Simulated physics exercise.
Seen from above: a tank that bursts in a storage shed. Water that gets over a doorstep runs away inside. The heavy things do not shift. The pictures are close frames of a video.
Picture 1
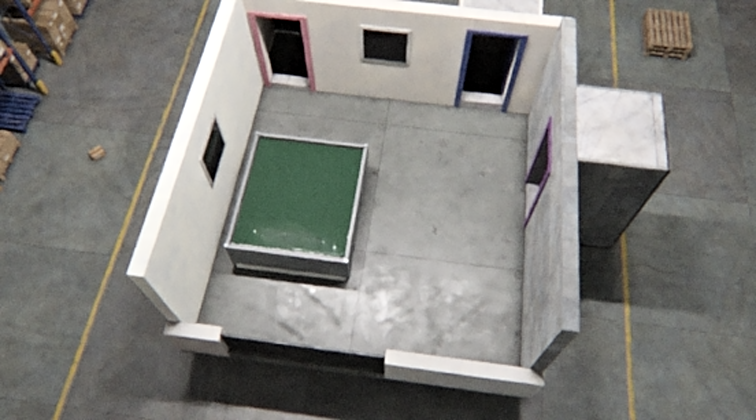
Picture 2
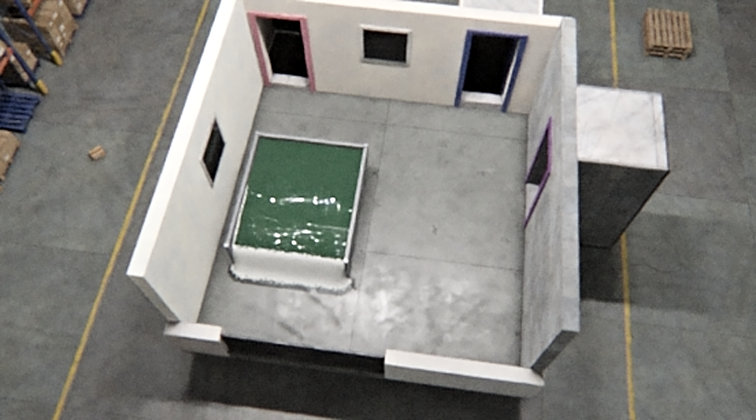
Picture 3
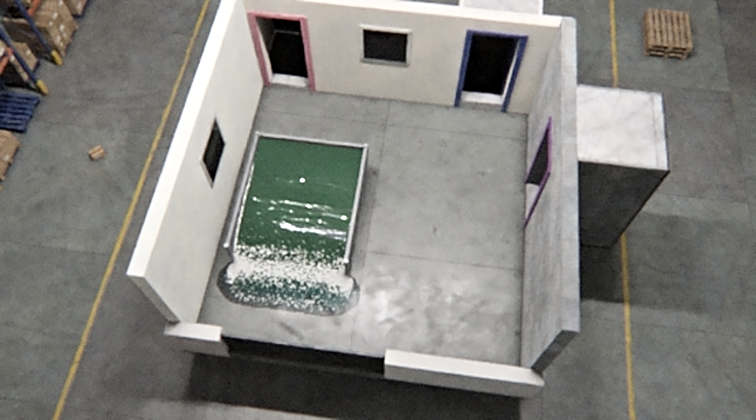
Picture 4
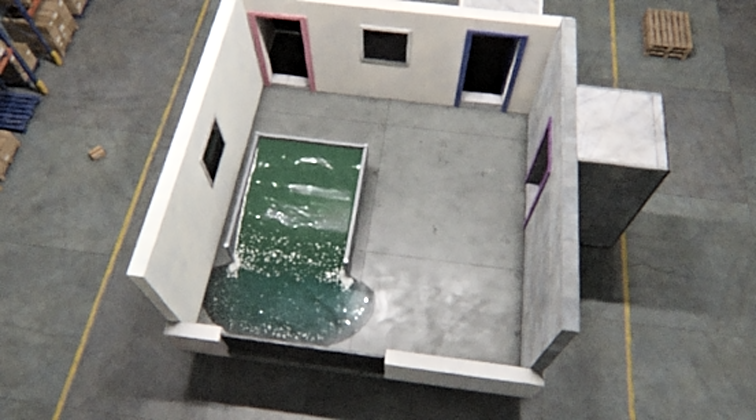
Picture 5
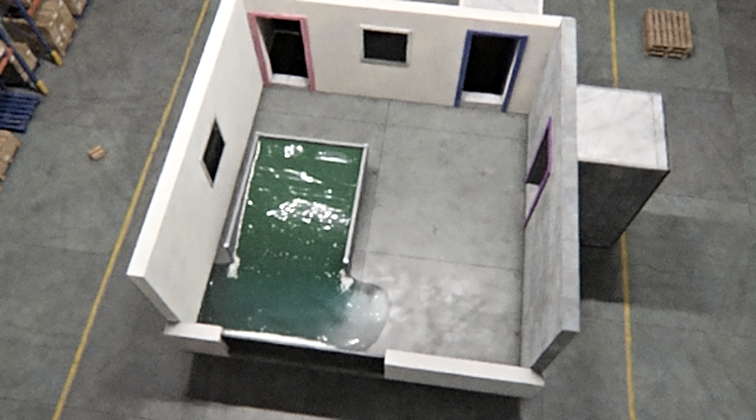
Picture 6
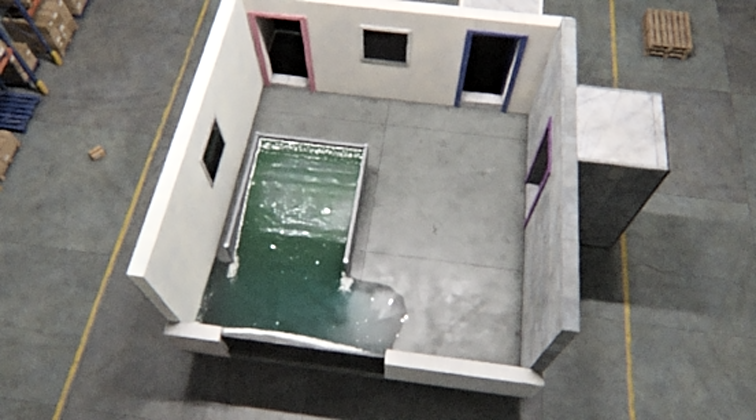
Green water sits still in an open rectangular tank inside a roofless room seen from above, then bursts out through the tank's near side. It spreads in a foaming sheet across the floor to the low front wall, then widens rightward as the level in the tank drops.
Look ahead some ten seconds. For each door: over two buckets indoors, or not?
One by one: The purple door takes more than that; the blue door stays under that; the pink door takes more than that.
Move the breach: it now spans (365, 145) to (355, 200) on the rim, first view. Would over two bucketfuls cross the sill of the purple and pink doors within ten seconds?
One by one: The purple door passes that mark, the pink door takes less.
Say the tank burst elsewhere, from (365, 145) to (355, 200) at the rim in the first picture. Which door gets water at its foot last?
Last comes the pink-painted one.
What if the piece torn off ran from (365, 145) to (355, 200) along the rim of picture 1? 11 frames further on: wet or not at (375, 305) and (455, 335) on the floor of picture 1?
As listed: Dry, not flooded.
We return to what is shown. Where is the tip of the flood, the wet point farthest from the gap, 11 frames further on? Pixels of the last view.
Around (516, 378).
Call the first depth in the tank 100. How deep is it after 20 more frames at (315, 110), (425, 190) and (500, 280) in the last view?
In turn 0, 0 and 30 in a hundred.
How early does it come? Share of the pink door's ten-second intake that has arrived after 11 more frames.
Roughly 0 per cent.
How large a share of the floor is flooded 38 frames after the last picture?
I make it 90 per cent.
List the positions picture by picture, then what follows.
The first picture shows still water in the open tank at (300, 196).
In the second picture, the front is at (351, 282), out from the gap at (290, 263).
In the third picture, the front is at (355, 298), out from the gap at (290, 264).
In the fourth picture, the front is at (361, 321), out from the gap at (290, 265).
In the fifth picture, water pours out at (290, 265) and has run to a hidden place.
In the sixth picture, the front is at a hidden place, out from the gap at (290, 265).
A moment on, water covers 20 % of the floor; the purple door not reached, the blue door not reached, the pink door not reached.
Next, water covers 35 % of the floor; the purple door not reached, the blue door not reached, the pink door not reached.
Then, water covers 60 % of the floor; the purple door wet at the sill, nothing in, the blue door not reached, the pink door over two buckets in.
Later, water covers 90 % of the floor; the purple door over two buckets in, the blue door wet at the sill, nothing in, the pink door far over two buckets in.
In the end, water covers 100 % of the floor; the purple door over two buckets in, the blue door wet at the sill, nothing in, the pink door far over two buckets in.
